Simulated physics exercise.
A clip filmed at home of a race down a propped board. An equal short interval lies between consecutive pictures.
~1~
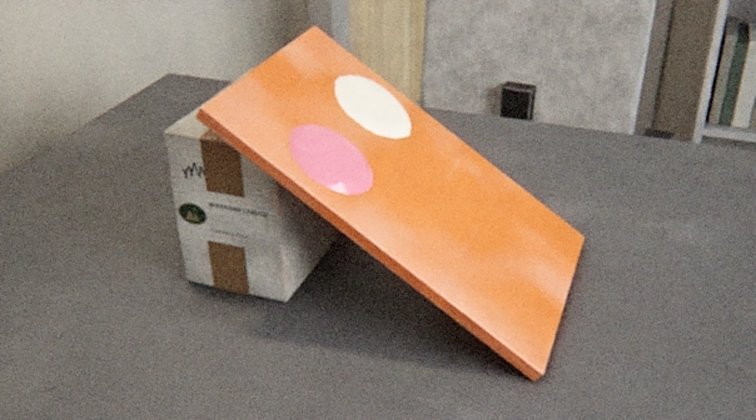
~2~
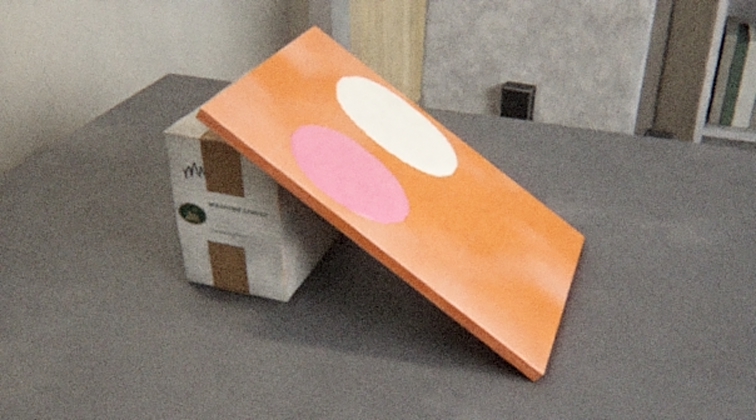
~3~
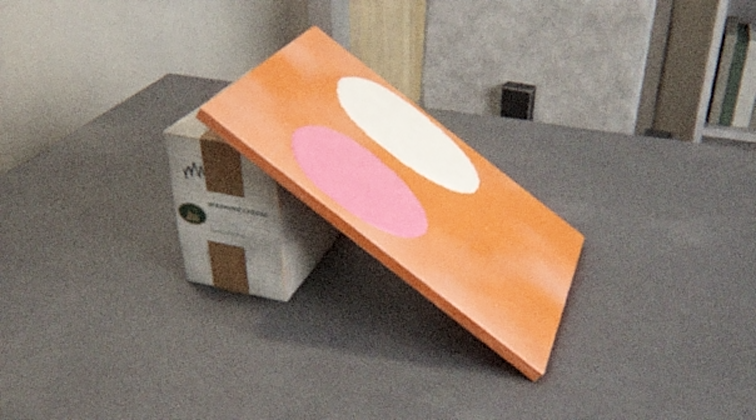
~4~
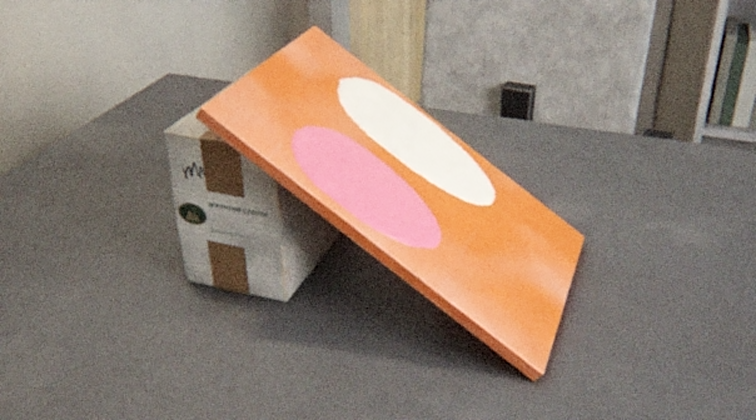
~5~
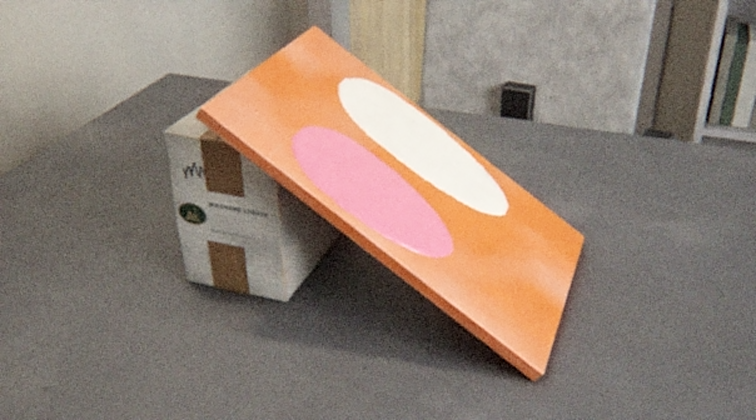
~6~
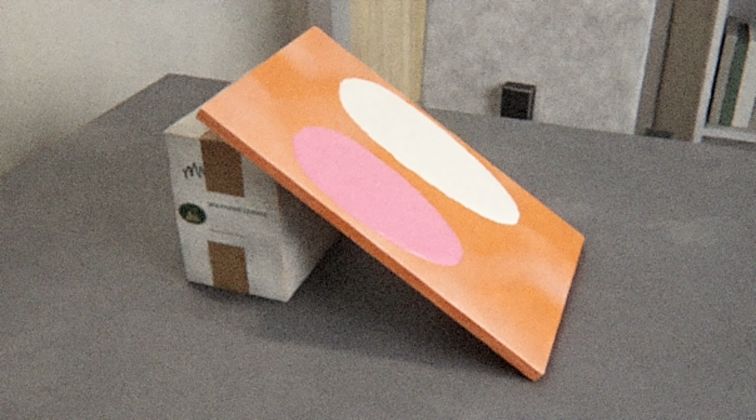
On a dark grey surface, an orange board leans against a cardboard box as patches of pink and white sauce stretch down its slope to the right, lengthening quickly at first and then more slowly, the white reaching farther.
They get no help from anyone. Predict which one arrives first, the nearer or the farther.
Farther.
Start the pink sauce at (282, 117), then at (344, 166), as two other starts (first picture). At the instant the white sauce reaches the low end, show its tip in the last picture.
On the first go it would be around (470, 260), and on the second go around (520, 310).
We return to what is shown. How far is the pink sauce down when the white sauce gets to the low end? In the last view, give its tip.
Around (504, 291).
Soon after, the pink sauce is three quarters of the way down; the white sauce is close to the edge.
In the end, the pink sauce is three quarters of the way down; the white sauce is at the low edge.
